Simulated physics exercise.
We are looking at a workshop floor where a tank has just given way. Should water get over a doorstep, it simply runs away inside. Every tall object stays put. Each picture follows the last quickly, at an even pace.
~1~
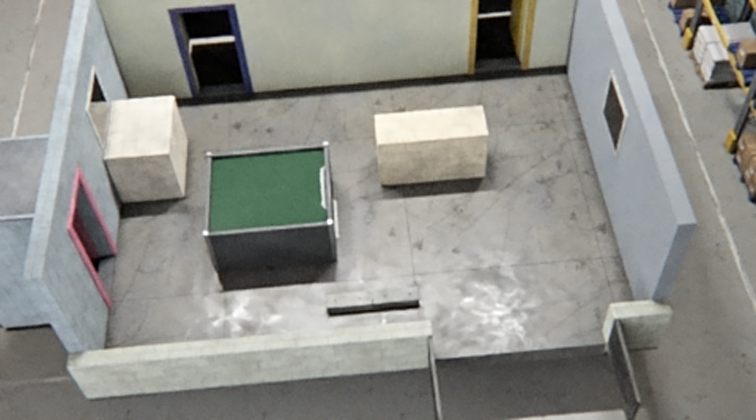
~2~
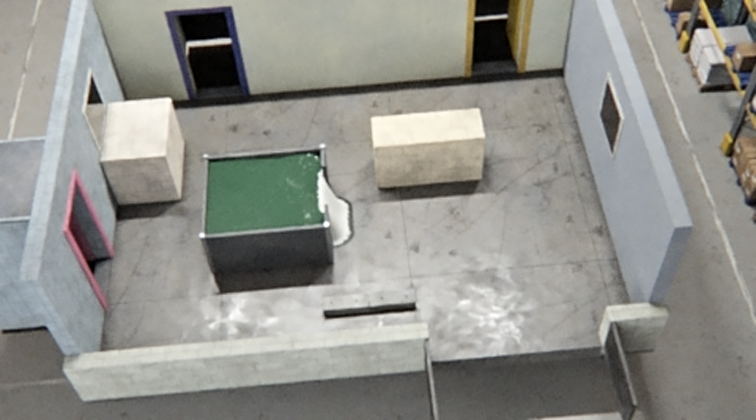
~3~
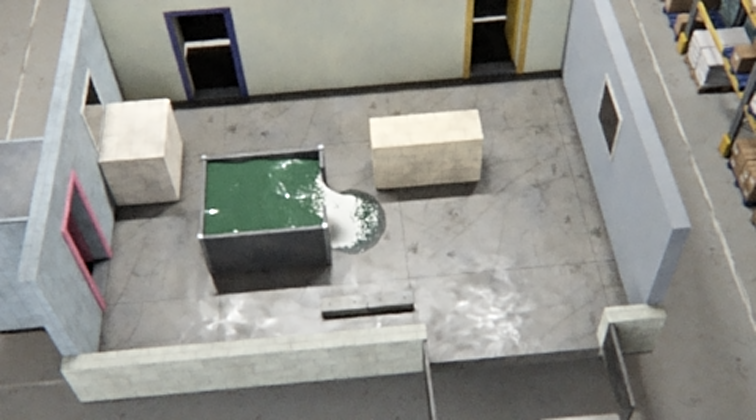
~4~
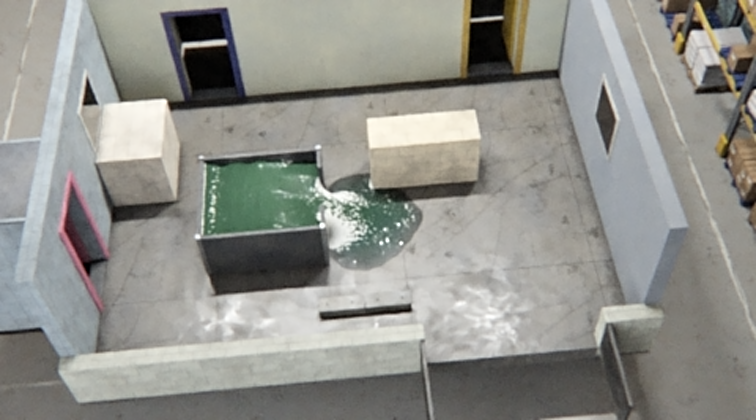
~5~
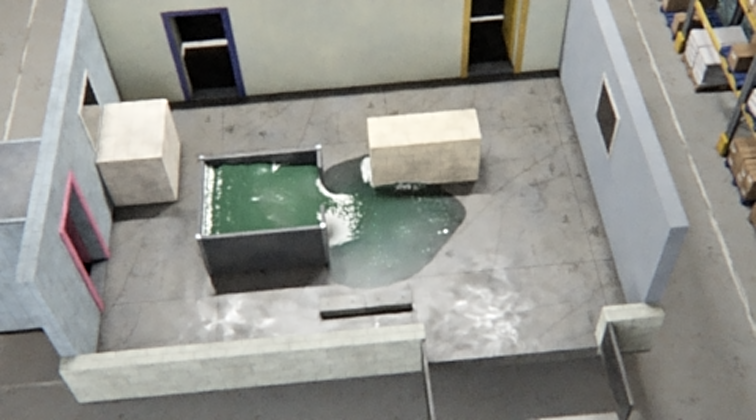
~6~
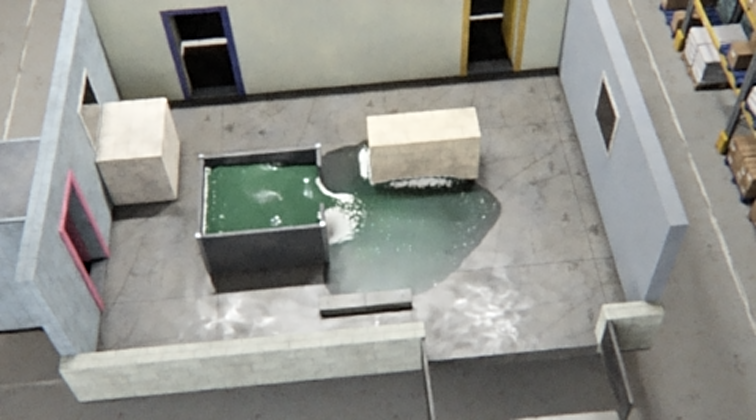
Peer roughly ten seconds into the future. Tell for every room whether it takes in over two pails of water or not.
In the end blue door: Does not exceed it; pink door: Does not exceed it; yellow door: Does not exceed it.
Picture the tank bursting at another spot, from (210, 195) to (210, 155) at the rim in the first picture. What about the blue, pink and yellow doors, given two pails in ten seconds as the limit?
Blue exceeds the limit, pink exceeds the limit, yellow stays within it.
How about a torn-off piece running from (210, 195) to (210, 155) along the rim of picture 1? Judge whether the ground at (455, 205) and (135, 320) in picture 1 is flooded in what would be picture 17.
As listed: Unflooded, submerged.
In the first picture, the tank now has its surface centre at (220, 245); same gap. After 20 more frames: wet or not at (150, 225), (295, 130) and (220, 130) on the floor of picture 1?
I'd call them still dry, still dry and still dry, in the order asked.
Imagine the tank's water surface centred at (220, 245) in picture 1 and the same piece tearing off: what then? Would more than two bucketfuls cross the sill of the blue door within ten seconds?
The blue door falls short.
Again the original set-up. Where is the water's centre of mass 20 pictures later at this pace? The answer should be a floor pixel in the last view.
About (412, 218).
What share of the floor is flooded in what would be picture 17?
Estimated share: Around 40 %.
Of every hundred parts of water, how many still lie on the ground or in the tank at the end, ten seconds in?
About 70 per cent.
A moment on, water covers 30 % of the floor; the blue door not reached, the pink door not reached, the yellow door not reached.
Next, water covers 40 % of the floor; the blue door not reached, the pink door not reached, the yellow door not reached.
Then, water covers 45 % of the floor; the blue door wet at the sill, nothing in, the pink door not reached, the yellow door wet at the sill, nothing in.
Later, water covers 60 % of the floor; the blue door wet at the sill, nothing in, the pink door not reached, the yellow door under two buckets in.
In the end, water covers 85 % of the floor; the blue door wet at the sill, nothing in, the pink door not reached, the yellow door under two buckets in.
